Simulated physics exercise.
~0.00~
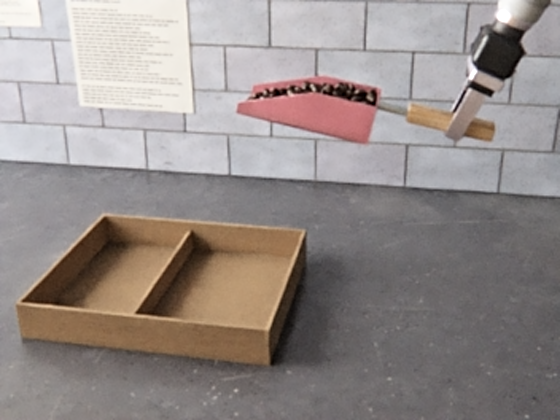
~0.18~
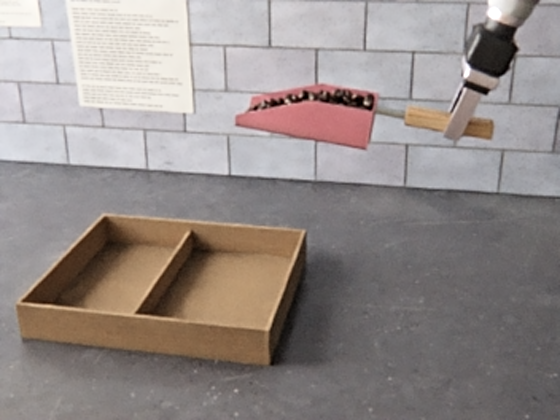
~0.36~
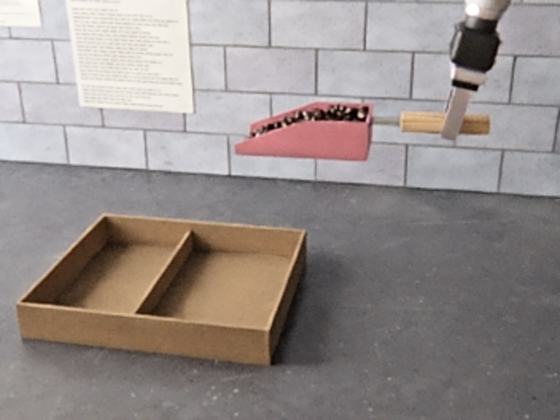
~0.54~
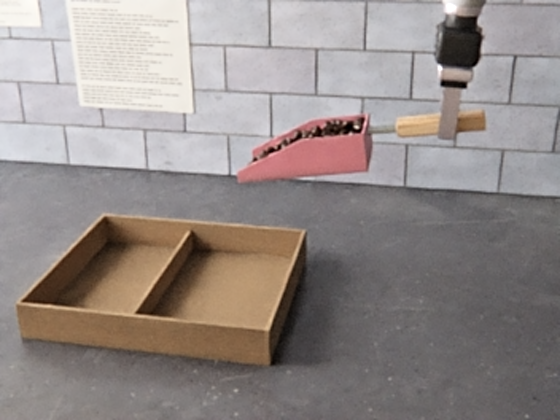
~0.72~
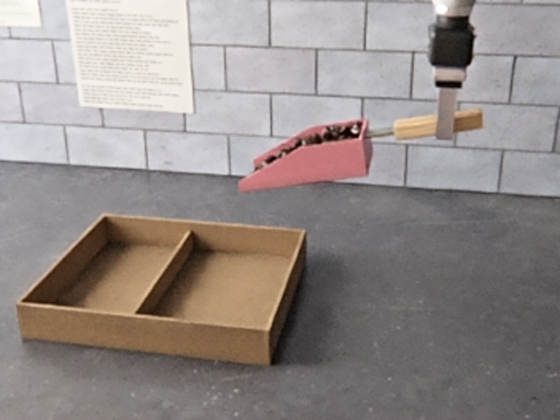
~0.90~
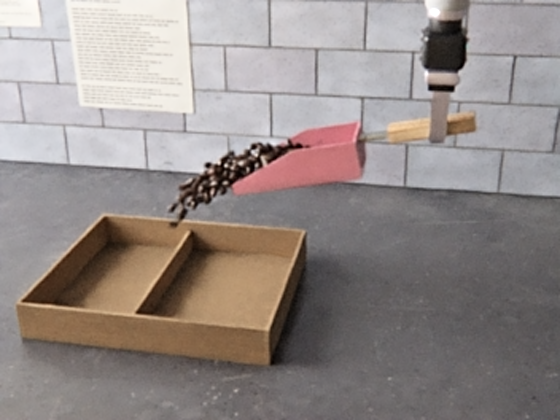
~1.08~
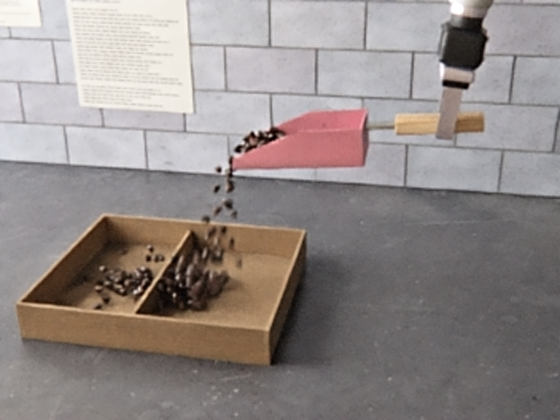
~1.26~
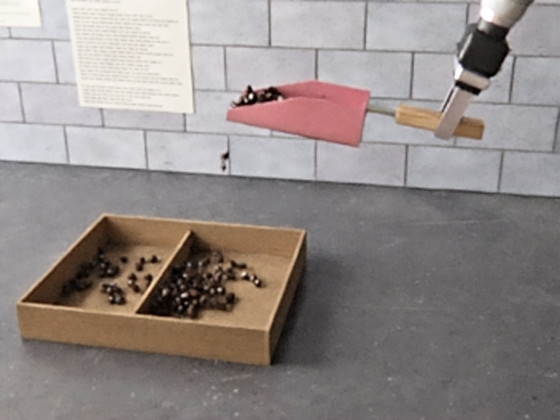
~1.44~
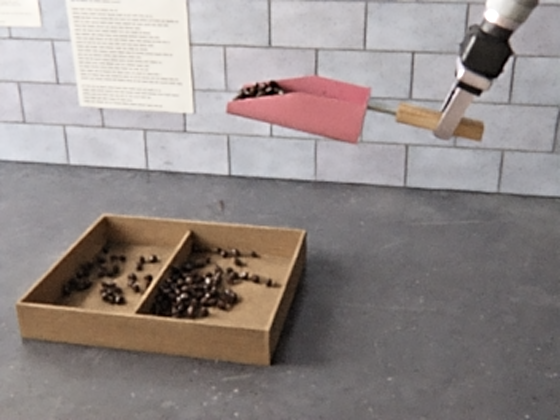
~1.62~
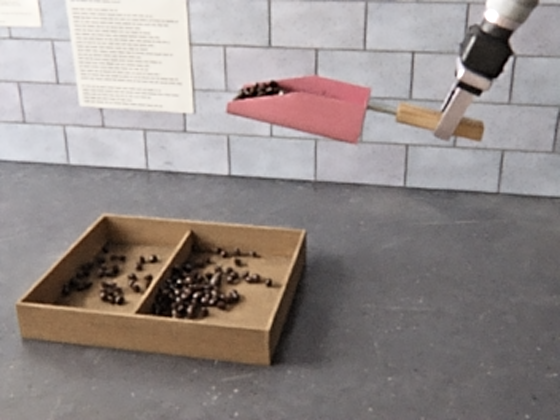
A robotic arm lowered a pink scoop of dark beans and tipped it forward, spilling many into both sections of a divided brown tray, then raised and tilted it back, leaving more beans in the right section and some still in the scoop.
